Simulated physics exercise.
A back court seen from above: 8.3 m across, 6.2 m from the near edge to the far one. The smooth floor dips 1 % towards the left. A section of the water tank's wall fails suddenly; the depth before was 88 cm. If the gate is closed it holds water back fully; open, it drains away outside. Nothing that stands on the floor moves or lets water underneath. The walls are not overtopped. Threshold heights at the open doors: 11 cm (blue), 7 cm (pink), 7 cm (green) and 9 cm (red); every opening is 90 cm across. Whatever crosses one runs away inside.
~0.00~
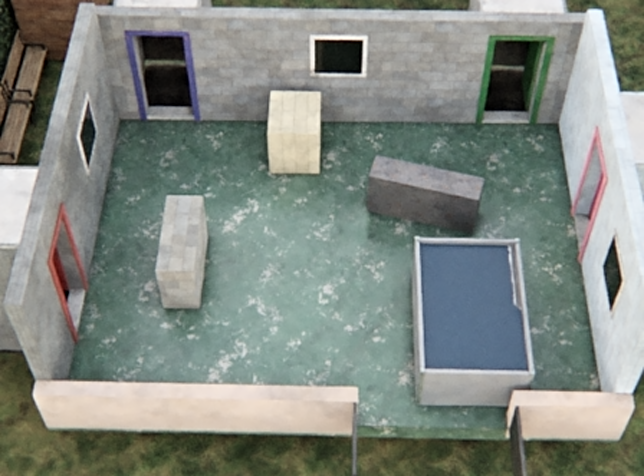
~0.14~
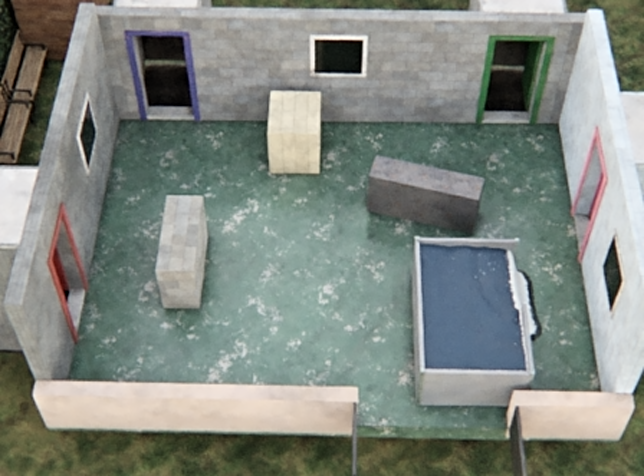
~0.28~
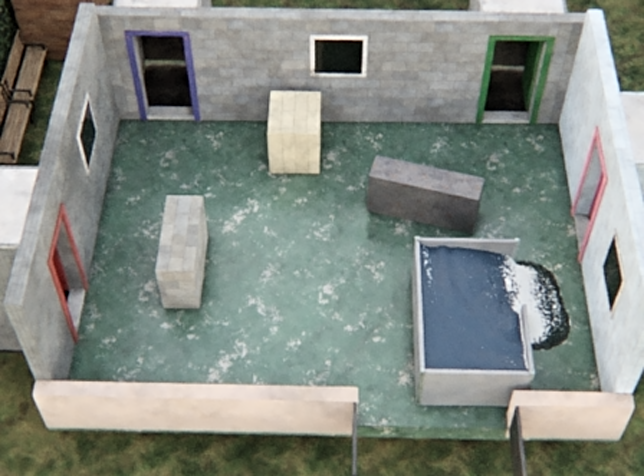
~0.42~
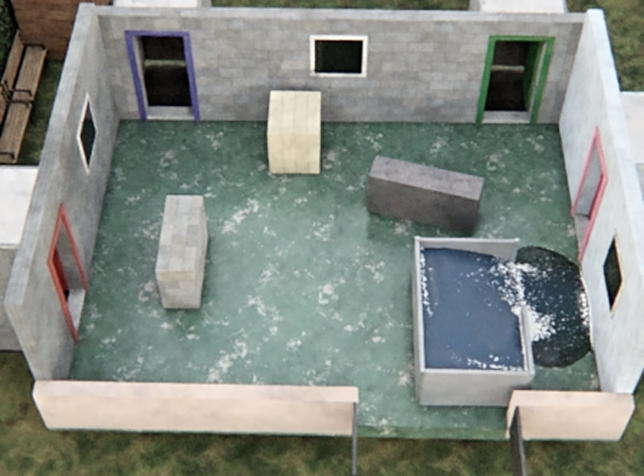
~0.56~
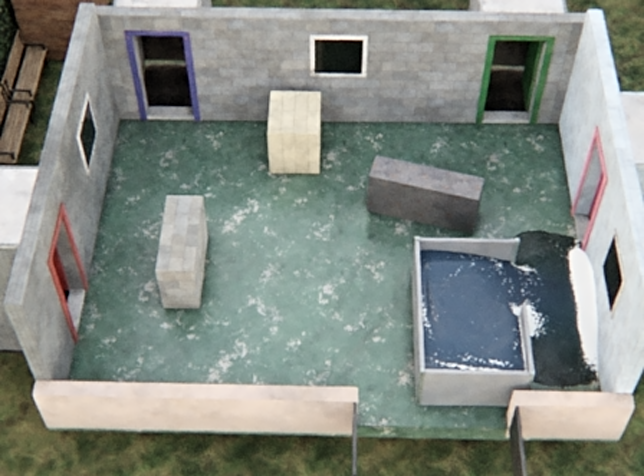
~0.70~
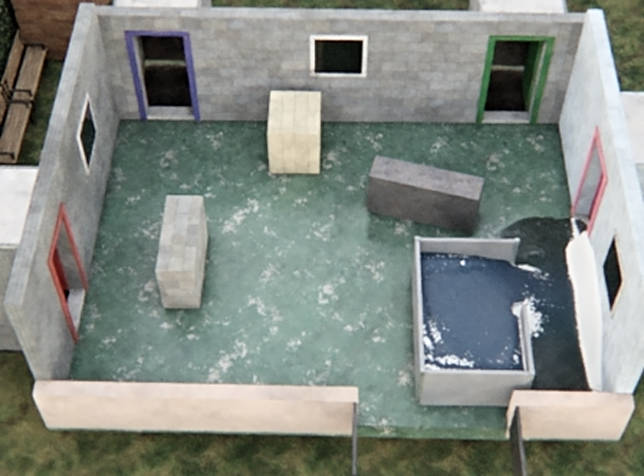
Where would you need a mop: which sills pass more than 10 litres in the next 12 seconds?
Door by door: At the blue door it does not reach the limit; at the pink door it exceeds the limit; at the green door it passes the limit; at the red door it stays under the limit.
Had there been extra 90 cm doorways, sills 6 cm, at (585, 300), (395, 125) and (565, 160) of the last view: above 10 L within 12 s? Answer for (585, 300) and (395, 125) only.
In that order: Past it, below.
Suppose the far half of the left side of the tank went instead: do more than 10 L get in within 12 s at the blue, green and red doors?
Against that limit: Blue over, green below, red past it.
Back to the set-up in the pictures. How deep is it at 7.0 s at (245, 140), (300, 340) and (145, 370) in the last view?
In that order: 2, 1 and 1 cm.
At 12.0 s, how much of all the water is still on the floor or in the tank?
Some 70 per cent remains.
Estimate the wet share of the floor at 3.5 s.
Some 30 per cent of it.
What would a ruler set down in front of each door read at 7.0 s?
In cm: Blue 2, pink 9, green 15, red 0.
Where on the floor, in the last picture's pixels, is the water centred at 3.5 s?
Around (503, 290).
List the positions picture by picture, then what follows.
Still water, 88 cm deep, in the water tank at (471, 306), in the first picture.
The front is at a hidden place, 0.7 m from the gap at (513, 297); 0.4 m2 of floor is under water; 88 cm left at the back of the water tank, in the second picture.
Water pours out at (513, 297) and has run 1.0 m, to (540, 269); typically 13 cm deep outside, 87 cm at the water tank's back, in the third picture.
Water pours out at (512, 298) and has run 1.4 m, to (591, 345); typically 13 cm deep outside, 80 cm at the water tank's back, in the fourth picture.
The front is at (575, 241), 1.8 m from the gap at (512, 298); 3.3 m2 of floor is under water; 74 cm left at the back of the water tank, in the fifth picture.
Water pours out at (512, 298) and has run 2.2 m, to (572, 222); typically 9 cm deep outside, 76 cm at the water tank's back, in the sixth picture.
After 1.4 s water covers 15 % of the floor and is deepest (60 cm) near (573, 298); blue door not reached, pink door 24 cm at the sill, 34 L in, green door not reached, red door not reached.
After 2.2 s water covers 25 % of the floor and is deepest (48 cm) near (554, 414); blue door not reached, pink door 19 cm at the sill, 101 L in, green door 13 cm at the sill, 41 L in, red door not reached.
After 3.5 s water covers 30 % of the floor and is deepest (36 cm) near (530, 403); blue door not reached, pink door 15 cm at the sill, 157 L in, green door 22 cm at the sill, 203 L in, red door not reached.
After 7.0 s water covers 55 % of the floor and is deepest (17 cm) near (327, 137); blue door 2 cm at the sill, 0 L in, pink door 9 cm at the sill, 211 L in, green door 15 cm at the sill, 423 L in, red door not reached.
After 12.0 s water covers 90 % of the floor and is deepest (12 cm) near (327, 144); blue door 3 cm at the sill, 0 L in, pink door 6 cm at the sill, 219 L in, green door 8 cm at the sill, 490 L in, red door 3 cm at the sill, 0 L in.
